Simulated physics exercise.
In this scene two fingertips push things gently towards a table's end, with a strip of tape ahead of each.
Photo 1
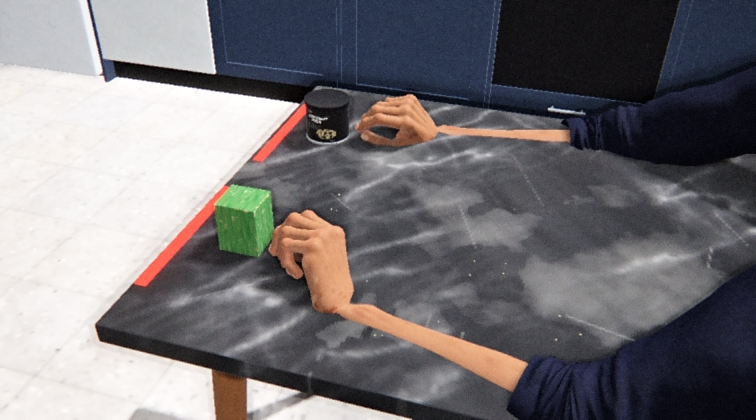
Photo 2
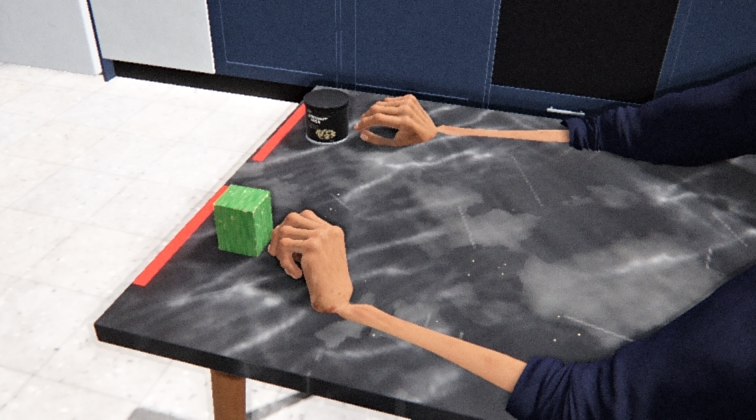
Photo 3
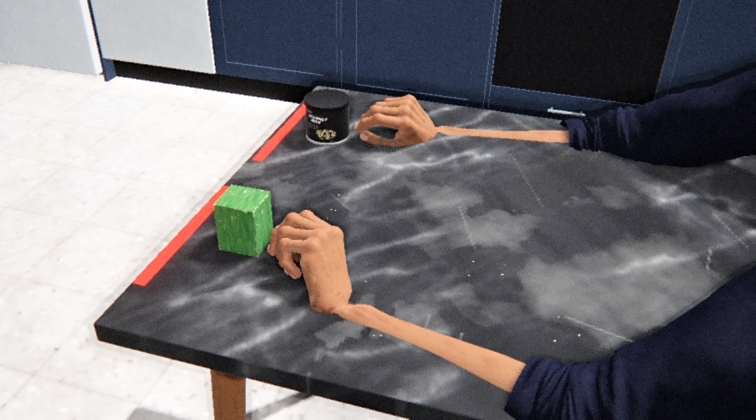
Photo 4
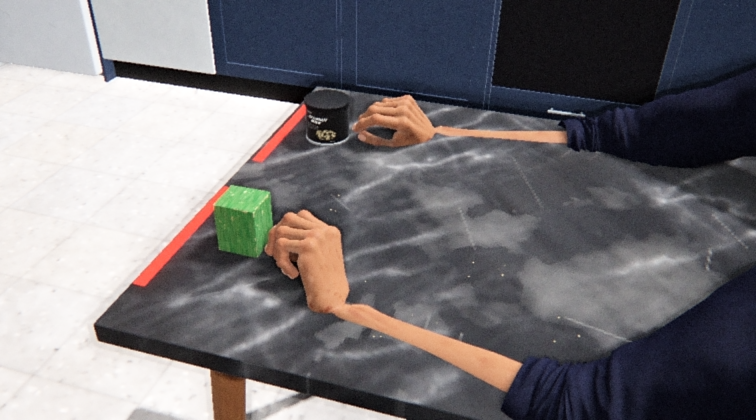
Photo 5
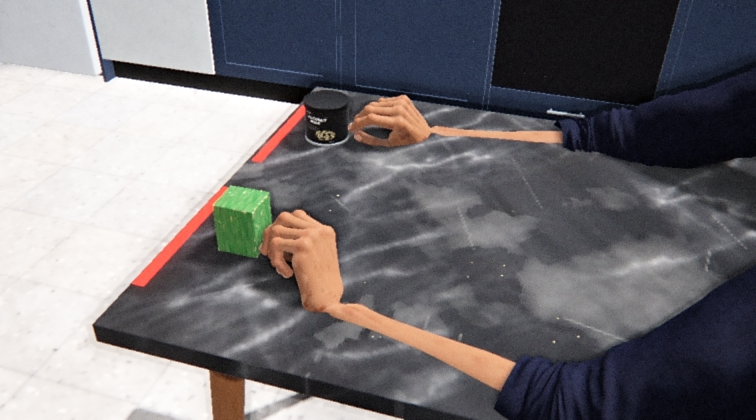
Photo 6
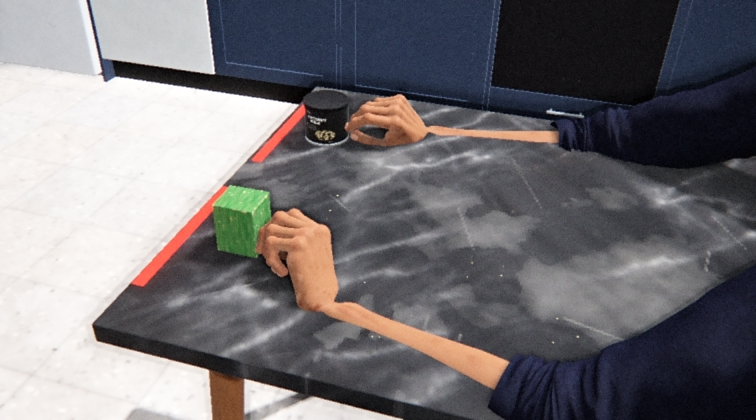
Two hands creep slightly to the left across a dark marbled tabletop, the nearer one edging closer to a green block and the farther one staying beside a black tin. The block and tin barely shift, if at all, near the red tape strips along the table's left edge.
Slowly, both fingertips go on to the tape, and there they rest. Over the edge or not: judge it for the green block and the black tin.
In the end green block: Down off the table, black tin: Down off the table.
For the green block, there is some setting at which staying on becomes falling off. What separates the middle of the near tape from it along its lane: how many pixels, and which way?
About 16 pixels right.
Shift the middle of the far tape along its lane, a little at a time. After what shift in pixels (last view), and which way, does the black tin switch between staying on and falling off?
Some 16 pixels, rightward.
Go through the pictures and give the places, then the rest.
In the first picture, green block (245, 221); black tin (328, 117).
In the second picture, black tin (327, 117).
In the third picture, green block (244, 221).
In the fourth picture, black tin (327, 118).
In the fifth picture, green block (243, 222).
In the sixth picture, green block (243, 222); black tin (327, 118).
Then, 1.58 s on from there, green block turned 36° from its first pose near (156, 213); black tin turned 21° from its first pose near (259, 112).
Then, 1.82 s on from there, green block on its way down near (154, 384); black tin on its way down near (236, 208).
Then, 2.00 s on from there, green block at the bottom; black tin on its way down near (236, 382).
In the end, the green block drops to the floor; the black tin drops to the floor, near (218, 380).
